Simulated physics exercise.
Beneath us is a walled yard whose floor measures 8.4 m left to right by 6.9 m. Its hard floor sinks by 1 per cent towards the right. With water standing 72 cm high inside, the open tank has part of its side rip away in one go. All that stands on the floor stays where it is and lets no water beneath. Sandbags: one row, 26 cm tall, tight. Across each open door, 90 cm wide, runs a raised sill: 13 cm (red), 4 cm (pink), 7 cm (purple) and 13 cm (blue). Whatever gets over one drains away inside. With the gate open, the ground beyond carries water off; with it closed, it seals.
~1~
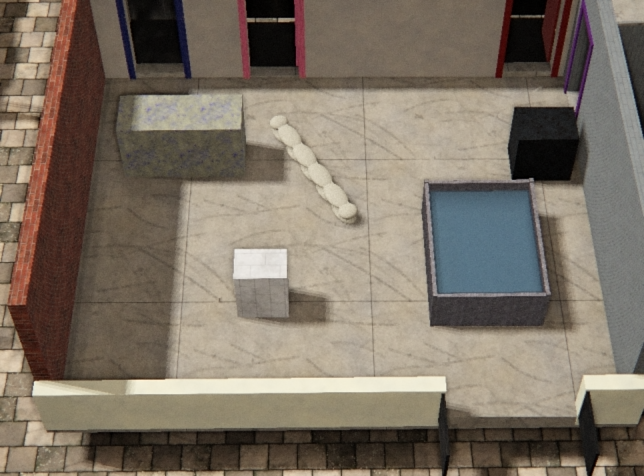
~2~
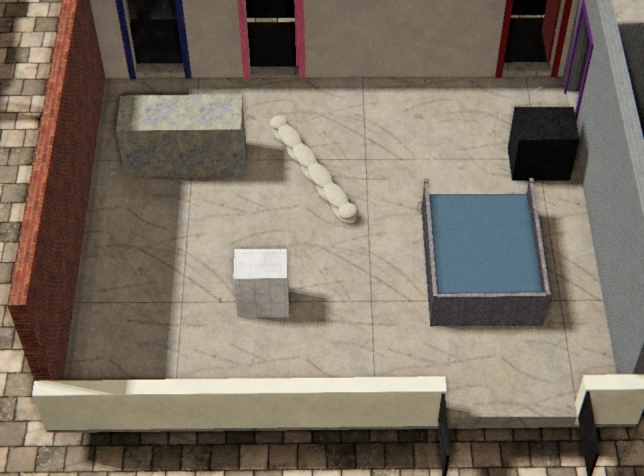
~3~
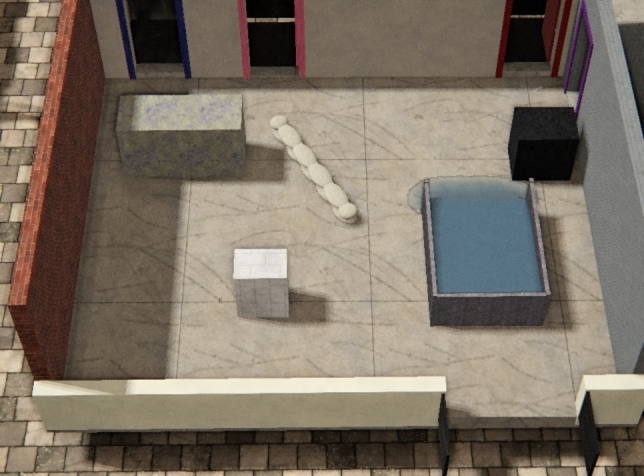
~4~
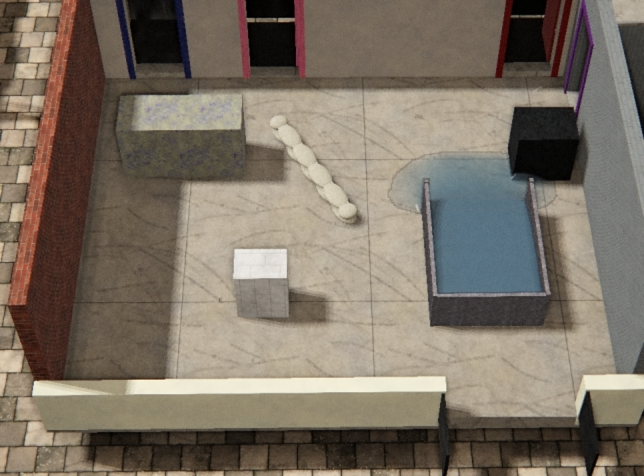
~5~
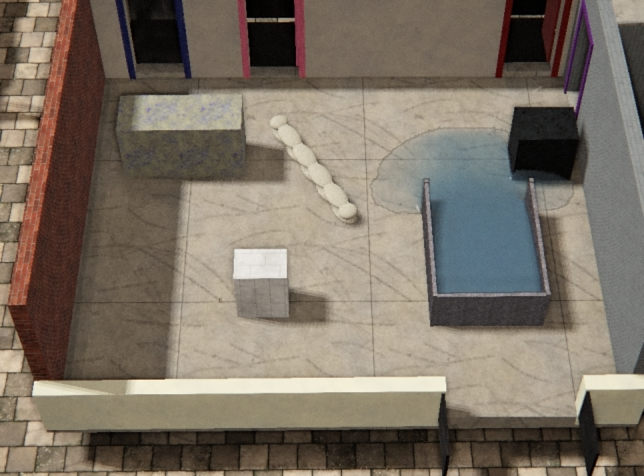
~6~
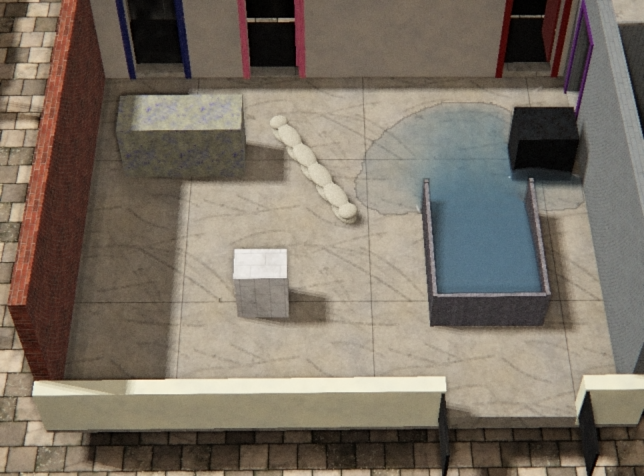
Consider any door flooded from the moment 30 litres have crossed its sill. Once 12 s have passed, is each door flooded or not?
In the end at the red door the inflow will be out of bounds; at the pink door the inflow will be out of bounds; at the purple door the inflow will be out of bounds; at the blue door the inflow will be within bounds.
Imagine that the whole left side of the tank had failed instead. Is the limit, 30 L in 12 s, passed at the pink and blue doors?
Door pink goes beyond, door blue stays within.
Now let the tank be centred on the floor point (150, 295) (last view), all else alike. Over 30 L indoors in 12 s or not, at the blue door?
So then, blue goes beyond.
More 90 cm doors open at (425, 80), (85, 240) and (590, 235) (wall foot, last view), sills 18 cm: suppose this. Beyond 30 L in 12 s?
Note, doorways in listed order: Goes beyond, stays short, stays short.
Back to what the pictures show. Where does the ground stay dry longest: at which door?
The blue door is last.
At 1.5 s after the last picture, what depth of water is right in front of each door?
Centimetres: Red 22 / pink 6 / purple 15 / blue 0.
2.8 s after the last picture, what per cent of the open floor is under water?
I'd guess around 40 %.
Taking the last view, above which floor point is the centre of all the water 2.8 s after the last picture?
Roughly (433, 155).
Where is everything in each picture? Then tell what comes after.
The first frame shows still water, 72 cm deep, in the open tank at (485, 239).
In the second frame, the front is at a hidden place, 0.9 m from the gap on the open tank's far side; 0.4 m2 of floor is under water; 72 cm left at the back of the open tank.
In the third frame, the front is at (416, 191), 1.1 m from the gap on the open tank's far side; 1.3 m2 of floor is under water; 72 cm left at the back of the open tank.
In the fourth frame, water pours out on the open tank's far side and has run 1.5 m, to (548, 182); typically 11 cm deep outside, 72 cm at the open tank's back.
In the fifth frame, the front is at (489, 131), 1.9 m from the gap on the open tank's far side; 4.0 m2 of floor is under water; 66 cm left at the back of the open tank.
In the sixth frame, water pours out on the open tank's far side and has run 2.5 m, to (486, 107); typically 8 cm deep outside, 60 cm at the open tank's back.
Then, 0.7 s after the last picture water covers 20 % of the floor and is deepest (38 cm) near (513, 183); red door 17 cm at the sill, 2 L in, pink door not reached, purple door not reached, blue door not reached.
Then, 1.5 s after the last picture water covers 30 % of the floor and is deepest (42 cm) near (558, 78); red door 22 cm at the sill, 21 L in, pink door 6 cm at the sill, 0 L in, purple door 15 cm at the sill, 0 L in, blue door not reached.
Then, 2.8 s after the last picture water covers 40 % of the floor and is deepest (29 cm) near (558, 78); red door 21 cm at the sill, 71 L in, pink door 9 cm at the sill, 15 L in, purple door 16 cm at the sill, 43 L in, blue door 5 cm at the sill, 0 L in.
Then, 6.3 s after the last picture water covers 60 % of the floor and is deepest (15 cm) near (170, 137); red door 9 cm at the sill, 93 L in, pink door 9 cm at the sill, 48 L in, purple door 11 cm at the sill, 144 L in, blue door 12 cm at the sill, 3 L in.
Then, 11.3 s after the last picture water covers 90 % of the floor and is deepest (8 cm) near (262, 129); red door 6 cm at the sill, 93 L in, pink door 7 cm at the sill, 97 L in, purple door 7 cm at the sill, 160 L in, blue door 7 cm at the sill, 3 L in.
